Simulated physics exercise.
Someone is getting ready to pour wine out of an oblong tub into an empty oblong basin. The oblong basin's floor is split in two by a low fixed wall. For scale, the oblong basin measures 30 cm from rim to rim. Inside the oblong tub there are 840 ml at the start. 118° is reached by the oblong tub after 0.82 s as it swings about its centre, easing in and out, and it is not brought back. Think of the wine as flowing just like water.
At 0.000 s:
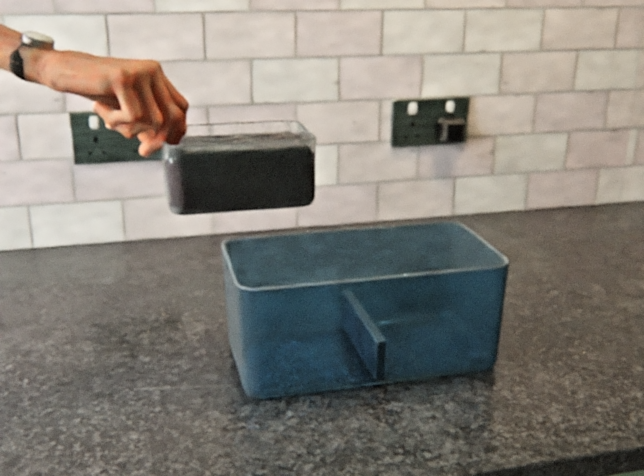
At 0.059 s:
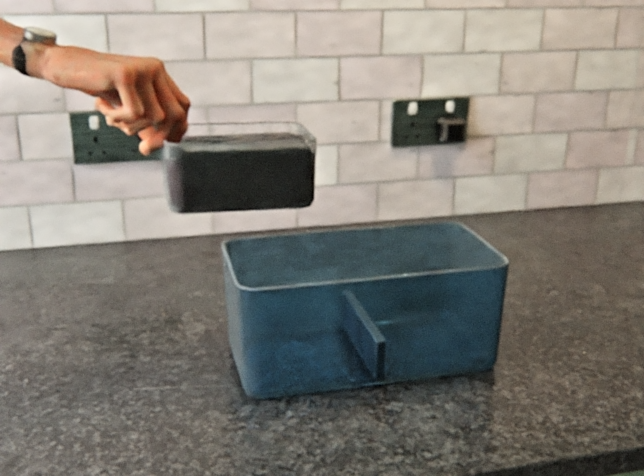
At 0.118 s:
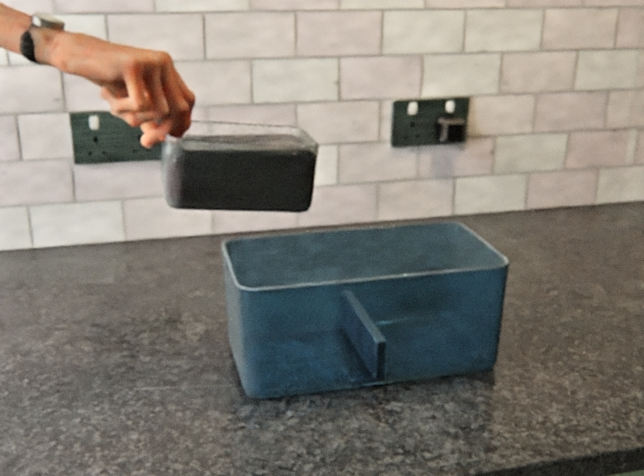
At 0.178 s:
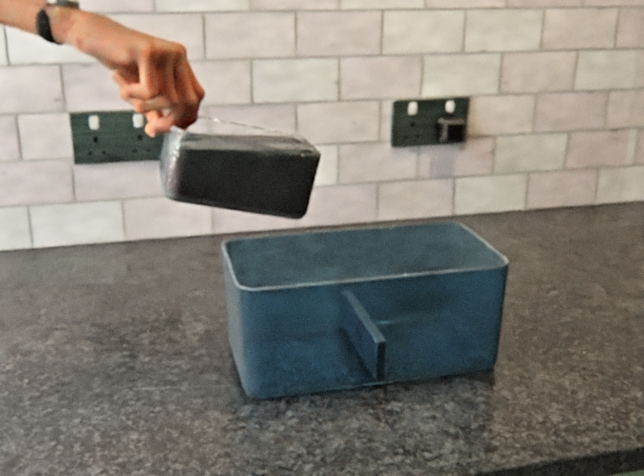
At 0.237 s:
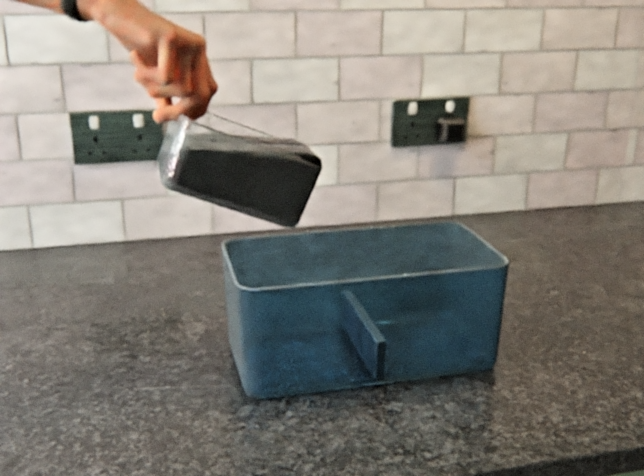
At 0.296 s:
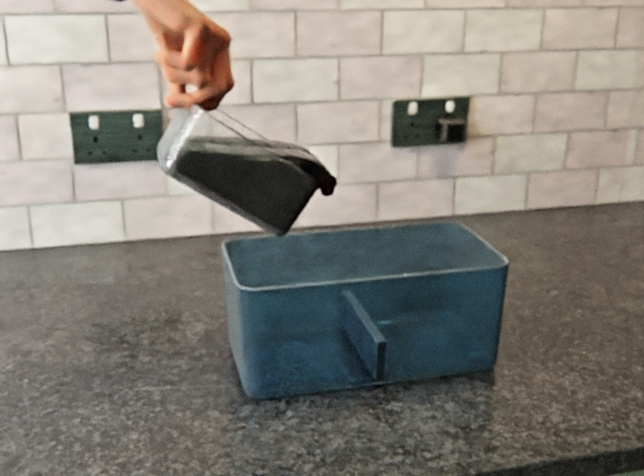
On a dark speckled kitchen counter, a hand held a clear tub of dark liquid above a blue-tinted basin with a low divider, then tilted it rightward until the liquid began pouring over its lip.
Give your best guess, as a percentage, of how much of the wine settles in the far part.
I would say 42 per cent of it settles there.
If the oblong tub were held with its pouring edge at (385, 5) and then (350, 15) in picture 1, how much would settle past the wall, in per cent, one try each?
The first try gives around 70 percent, the second around 70 percent.
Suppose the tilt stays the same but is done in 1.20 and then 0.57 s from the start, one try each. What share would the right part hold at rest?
The first try gives 55 percent and the second 25 percent.
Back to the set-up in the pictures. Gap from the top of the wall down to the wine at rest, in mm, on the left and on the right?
Near 28 mm for the left and near 32 mm for the right.
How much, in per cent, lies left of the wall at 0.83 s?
Roughly 52 in a hundred.
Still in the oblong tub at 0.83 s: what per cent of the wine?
Remaining share: Approx. 1 %.
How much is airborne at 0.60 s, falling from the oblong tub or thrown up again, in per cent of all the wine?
Roughly 22 percent.
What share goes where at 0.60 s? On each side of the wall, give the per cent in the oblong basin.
Lab note: Left near 28, right near 38.
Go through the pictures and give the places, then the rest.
In the first frame, it leans 0°; its right rim is at (307, 131); the wine meets the walls at (165, 146) and (304, 139); the oblong basin's rim runs from (230, 265) to (484, 243); the wall's top is at (362, 315).
In the second frame, it leans 2°; its right rim is at (308, 133); the wine meets the walls at (166, 146) and (305, 140).
In the third frame, it leans 6°; its right rim is at (309, 139); the wine meets the walls at (167, 144) and (306, 141).
In the fourth frame, it leans 13°; its right rim is at (312, 148); the wine meets the walls at (168, 144) and (309, 144).
In the fifth frame, it leans 23°; its right rim is at (313, 160); the wine meets the walls at (168, 144) and (311, 153); 3 per cent is over the edge.
In the sixth frame, it leans 34°; its right rim is at (312, 174); the wine meets the walls at (166, 143) and (303, 159); 10 per cent is over the edge.
After 0.60 s the tilt is 99° and 12 per cent is still to pour, 29 is left of the wall and 38 right of it.
After 0.83 s the tilt is 118° and 1 per cent is still to pour, 52 is left of the wall and 42 right of it.
After 1.06 s the tilt is 118° and 0 per cent is still to pour, 56 is left of the wall and 42 right of it.
After 1.32 s the tilt is 118° and 0 per cent is still to pour, 56 is left of the wall and 42 right of it.
In the end 56 per cent lies left of the wall, 42 right of it and 2 outside.
